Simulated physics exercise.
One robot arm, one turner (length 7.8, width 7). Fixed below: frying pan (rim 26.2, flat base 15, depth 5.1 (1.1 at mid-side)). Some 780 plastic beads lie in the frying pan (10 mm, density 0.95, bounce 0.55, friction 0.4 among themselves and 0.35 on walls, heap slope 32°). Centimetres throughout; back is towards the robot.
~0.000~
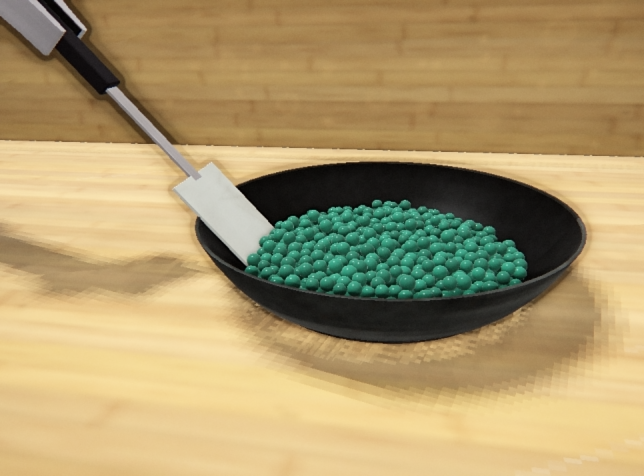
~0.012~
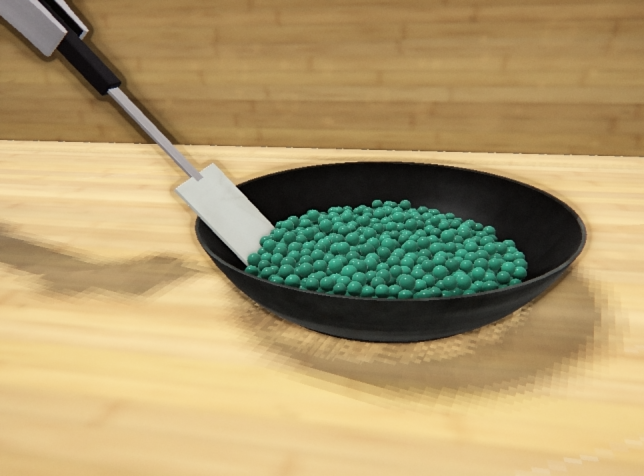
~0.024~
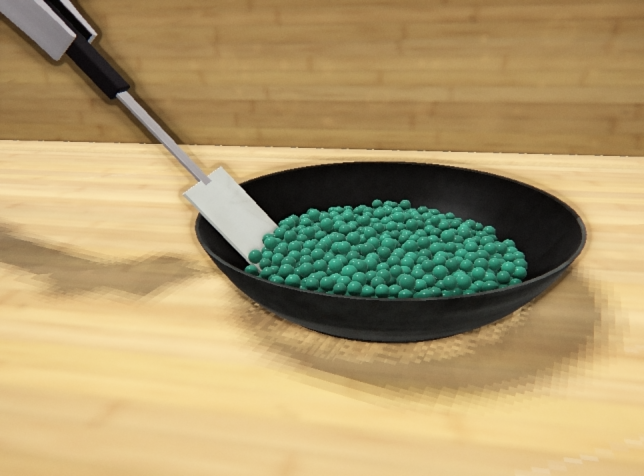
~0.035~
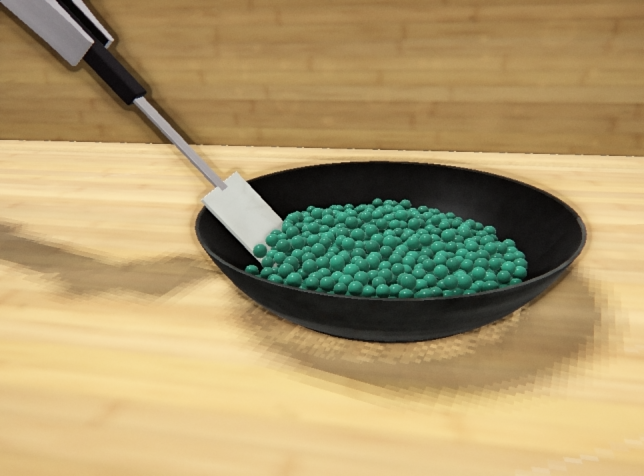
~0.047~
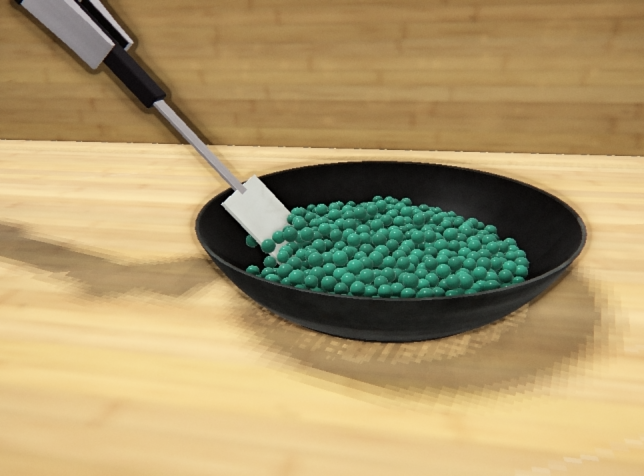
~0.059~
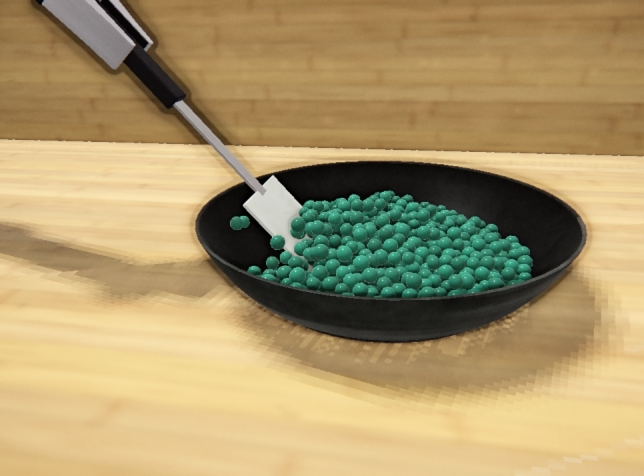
A robot arm holding a turner with a pale, flat blade reaches in from the upper left over a light wooden surface, seen from slightly above by a still camera. A black frying pan sits right of centre, holding a heap of small green beads. The blade rests at the pan's left side, then slides rightward into the beads, pushing the heap slightly up while a few roll around its edges.
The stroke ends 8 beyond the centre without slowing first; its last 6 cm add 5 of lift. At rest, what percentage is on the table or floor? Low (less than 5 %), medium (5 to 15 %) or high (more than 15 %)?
Answer: High; more than 15 % of the plastic beads finish on the table or floor.
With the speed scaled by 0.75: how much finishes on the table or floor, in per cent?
About 15 per cent.
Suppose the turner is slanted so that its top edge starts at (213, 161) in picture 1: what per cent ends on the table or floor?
Some 15 per cent.
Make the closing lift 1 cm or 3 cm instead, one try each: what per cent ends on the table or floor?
About 20 and 25 per cent.
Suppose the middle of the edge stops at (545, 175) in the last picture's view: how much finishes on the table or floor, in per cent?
About 25 per cent.
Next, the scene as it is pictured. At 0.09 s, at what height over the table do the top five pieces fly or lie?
About 7 cm.
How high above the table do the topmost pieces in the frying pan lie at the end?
Some 4.5 cm.
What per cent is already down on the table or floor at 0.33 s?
Some 10 per cent.
By 0.09 s, sloping 48°, highest piece 7 above the table; 783 in the frying pan.
By 0.12 s, sloping 48°, highest piece 9 above the table; 781 in the frying pan, 2 on the blade or in flight.
By 0.33 s, sloping 48°, highest piece 17 above the table; 617 in the frying pan, 61 on the table or floor, 105 on the blade or in flight.
By 1.38 s, sloping 48°, highest piece 5 above the table; 617 in the frying pan, 166 on the table or floor.
Final count, 617 in the frying pan, 166 on the table or floor. That is 21 % on the table or floor.
